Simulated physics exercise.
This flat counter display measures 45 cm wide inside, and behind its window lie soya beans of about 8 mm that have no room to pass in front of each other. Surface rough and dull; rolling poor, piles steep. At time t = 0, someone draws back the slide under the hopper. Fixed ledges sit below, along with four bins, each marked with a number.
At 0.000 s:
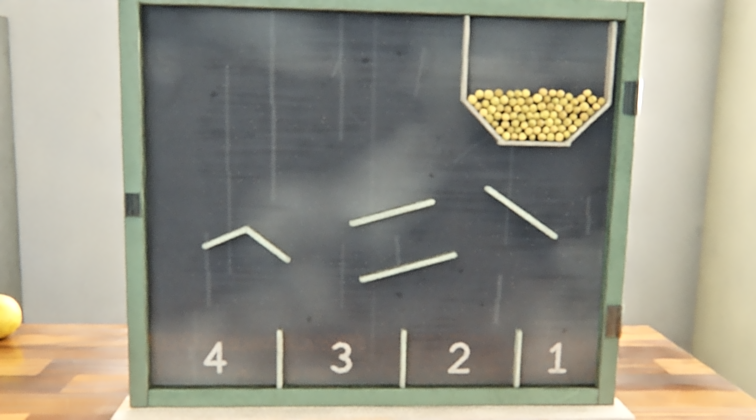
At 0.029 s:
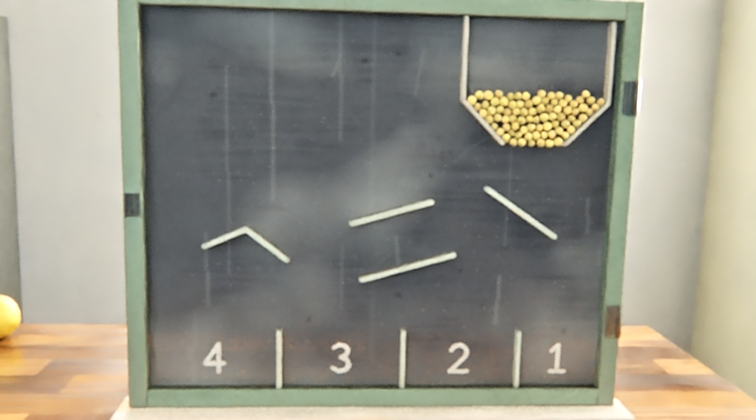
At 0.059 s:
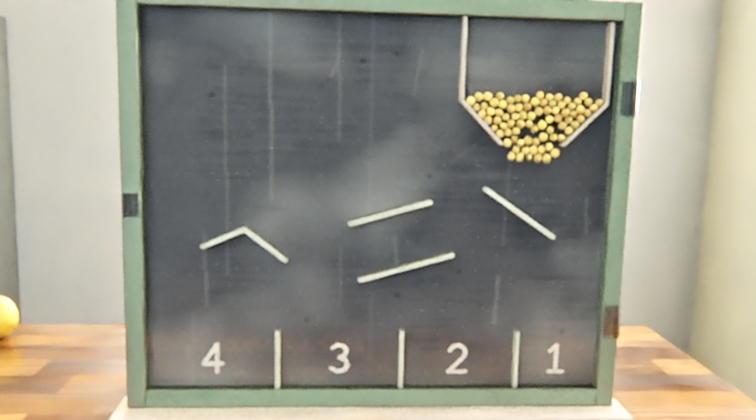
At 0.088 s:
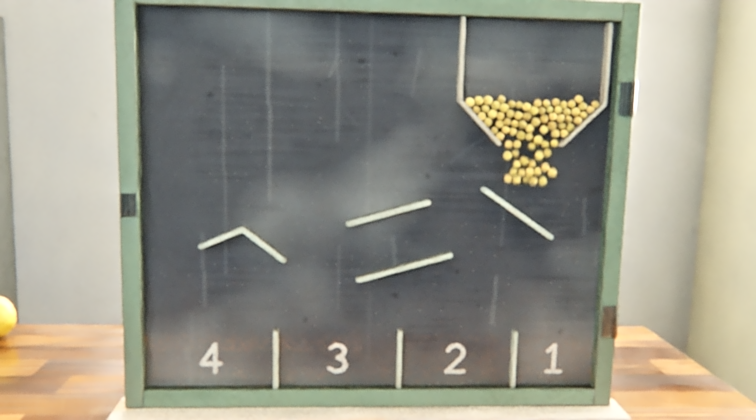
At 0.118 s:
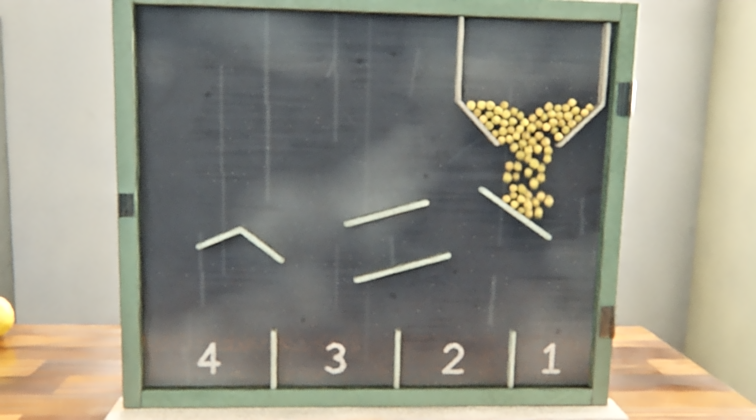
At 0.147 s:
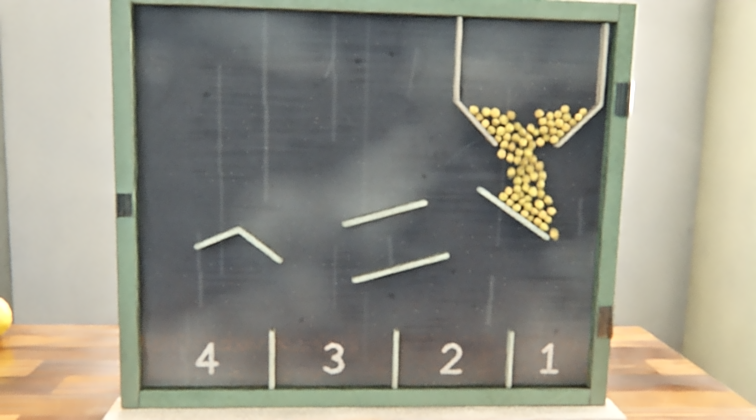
Small yellowish balls pour from the hopper's open bottom onto the sloping ledge below it.
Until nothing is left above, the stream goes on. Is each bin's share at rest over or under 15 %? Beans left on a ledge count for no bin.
No. 1: Over; no. 2: Under; no. 3: Under; no. 4: Under 15 %.
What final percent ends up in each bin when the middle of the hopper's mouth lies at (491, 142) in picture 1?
Bin 1 50, bin 2 20, bin 3 30, bin 4 0.
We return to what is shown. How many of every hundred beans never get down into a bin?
Some 0 per cent.
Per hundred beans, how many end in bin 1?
100 %.
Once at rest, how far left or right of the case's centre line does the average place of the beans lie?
Some 19 cm right of it.
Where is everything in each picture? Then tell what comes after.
In the first picture, gate shut, about 80 beans in the hopper; its mouth (502, 143) to (565, 144); no. 1 (557, 358), no. 2 (460, 358), no. 3 (342, 358), no. 4 (215, 358).
In the second picture, gate gone, nothing out yet; lowest bean (549, 143).
In the third picture, 11 out; lowest bean (547, 158).
In the fourth picture, 21 out; lowest bean (534, 181).
In the fifth picture, 31 out; lowest bean (529, 213).
In the sixth picture, 43 out; lowest bean (554, 234); ledges slope (355, 280) to (446, 255), slope (345, 223) to (424, 202), roof (198, 246) to (280, 260), slope (480, 190) to (546, 237).
After 0.24 s 90 % have left the hopper; down in the bins, nothing yet.
After 0.34 s 100 % have left the hopper; down in the bins, no. 1, 30 %.
After 0.55 s 100 % have left the hopper; down in the bins, no. 1, 85 %.
Settled by 1.5 s, no. 1, 100 %, no. 2, 0 %, no. 3, 0 %, no. 4, 0 %.
